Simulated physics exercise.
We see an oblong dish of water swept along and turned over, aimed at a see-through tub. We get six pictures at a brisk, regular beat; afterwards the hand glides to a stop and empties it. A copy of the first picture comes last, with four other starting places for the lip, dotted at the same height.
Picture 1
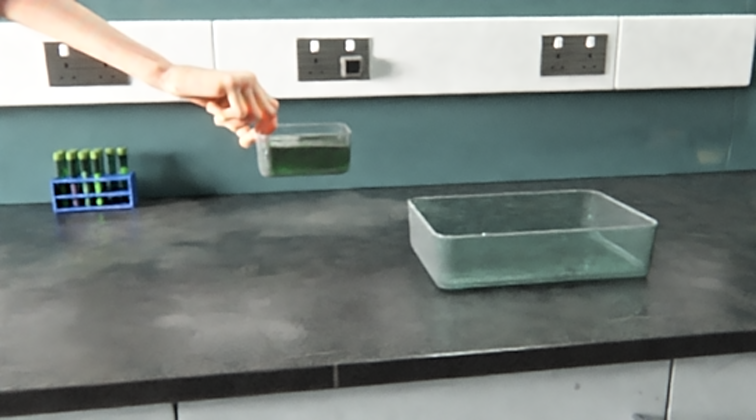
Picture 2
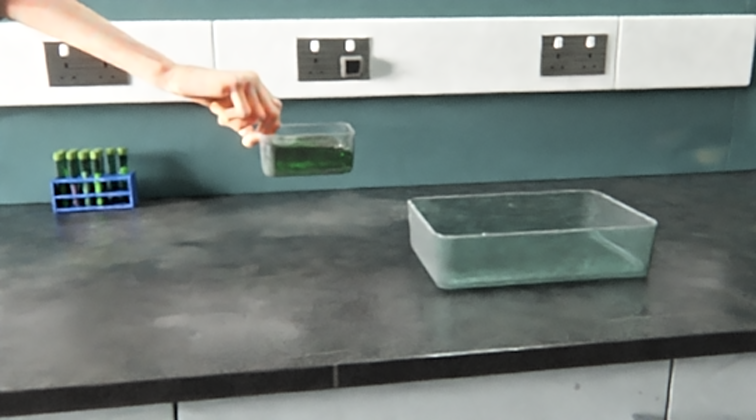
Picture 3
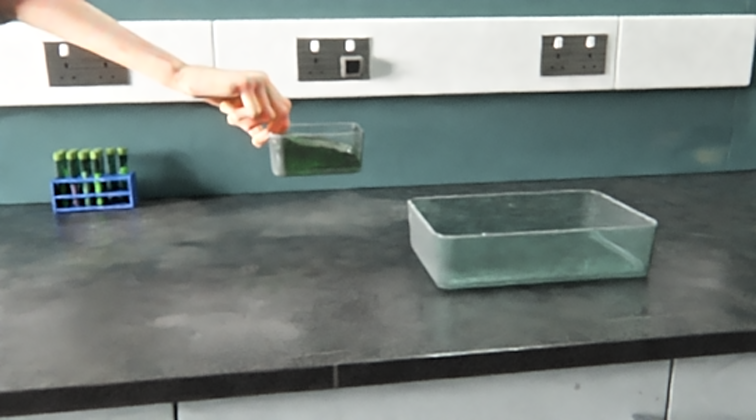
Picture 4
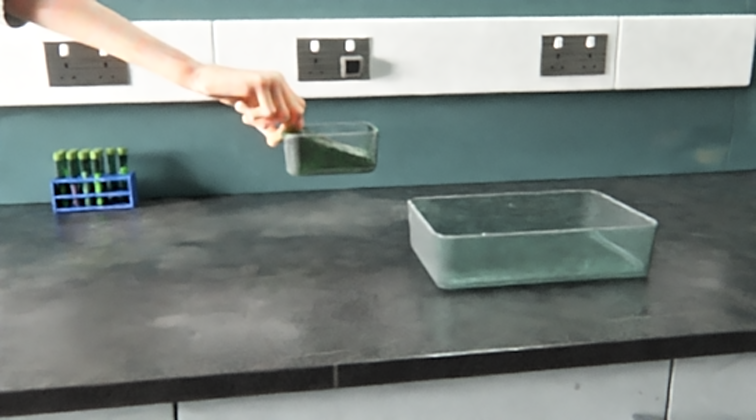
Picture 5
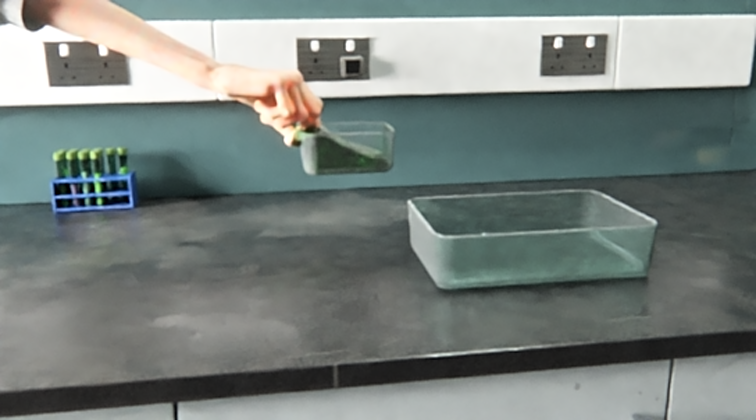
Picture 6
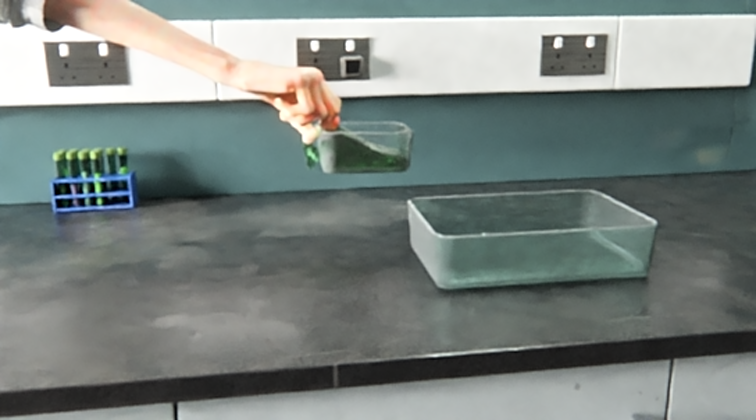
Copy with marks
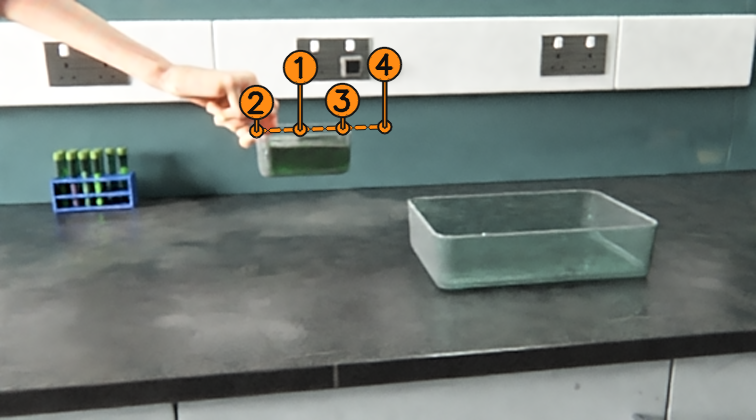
A small clear dish of green liquid was carried rightward by a hand above a dark countertop toward a larger see-through tub, and the liquid sloshed up and over the dish's left side.
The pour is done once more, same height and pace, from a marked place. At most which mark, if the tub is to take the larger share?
1.
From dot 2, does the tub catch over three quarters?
No, it does not.
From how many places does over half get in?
Three.
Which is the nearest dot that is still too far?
That is dot 2.
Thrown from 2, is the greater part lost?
Yes, it does.
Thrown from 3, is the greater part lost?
No.
On the marked copy, 1 at (300, 129); 2 at (256, 130); 3 at (342, 128); 4 at (384, 126).
With 1, about 66 % lands in the tub, 30 % falls short and 4 % goes beside or beyond.
With 2, about 35 % lands in the tub, 63 % falls short.
With 3, about 84 % lands in the tub, 10 % falls short and 6 % goes beside or beyond.
With 4, about 86 % lands in the tub, 7 % falls short and 8 % goes beside or beyond.
